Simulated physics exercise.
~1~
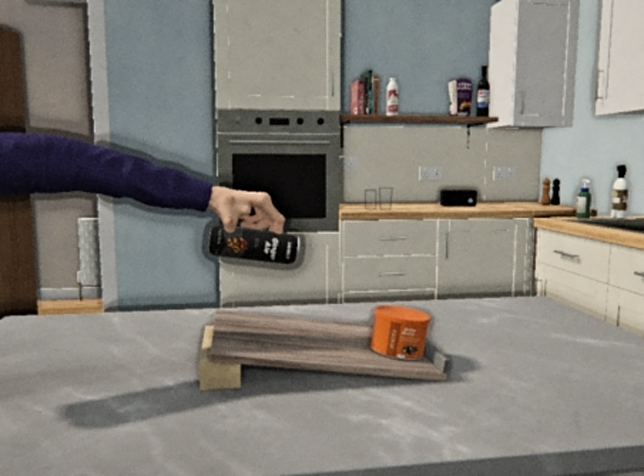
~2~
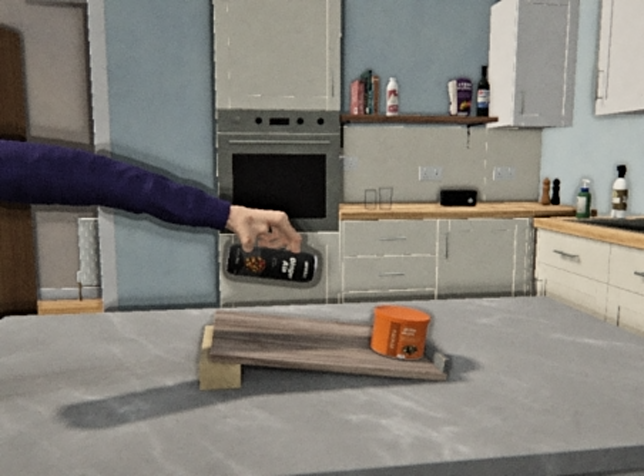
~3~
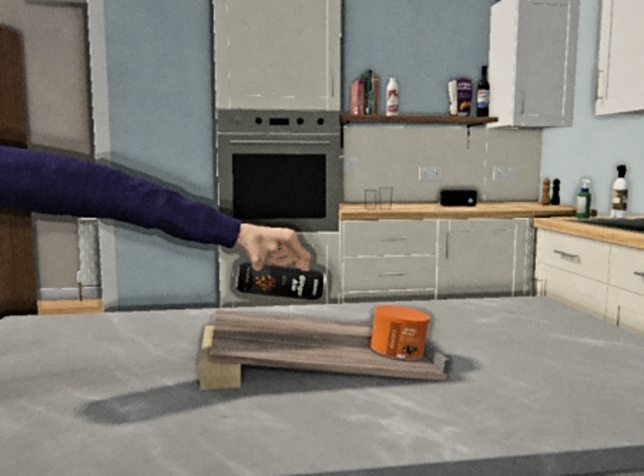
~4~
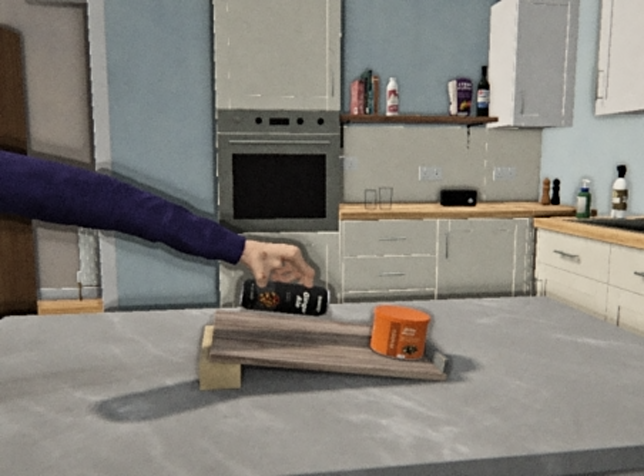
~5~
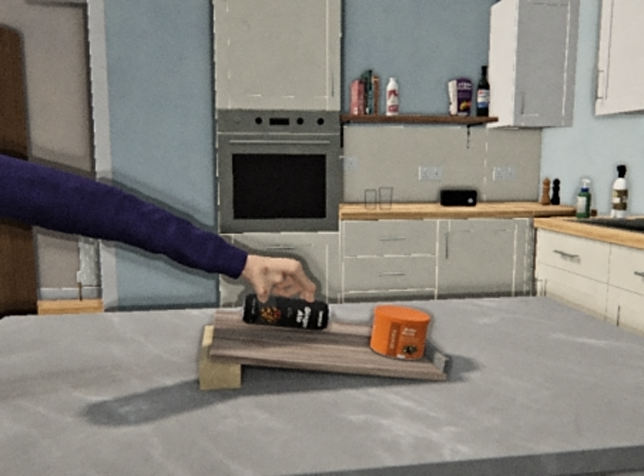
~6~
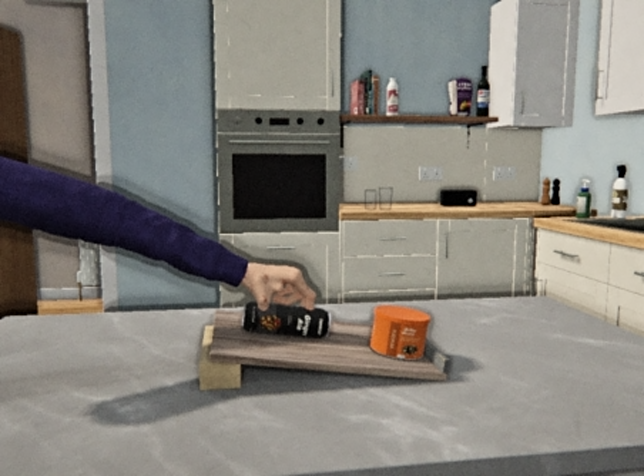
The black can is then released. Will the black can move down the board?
No - still.
Then, 0.20 s past the last view, nothing moves.
Then, 0.40 s past the last view, black can resting near (286, 320).
Finally, both still in place. Final places as the last picture's camera would see them, black can near (286, 320). The black can stays where it is put.
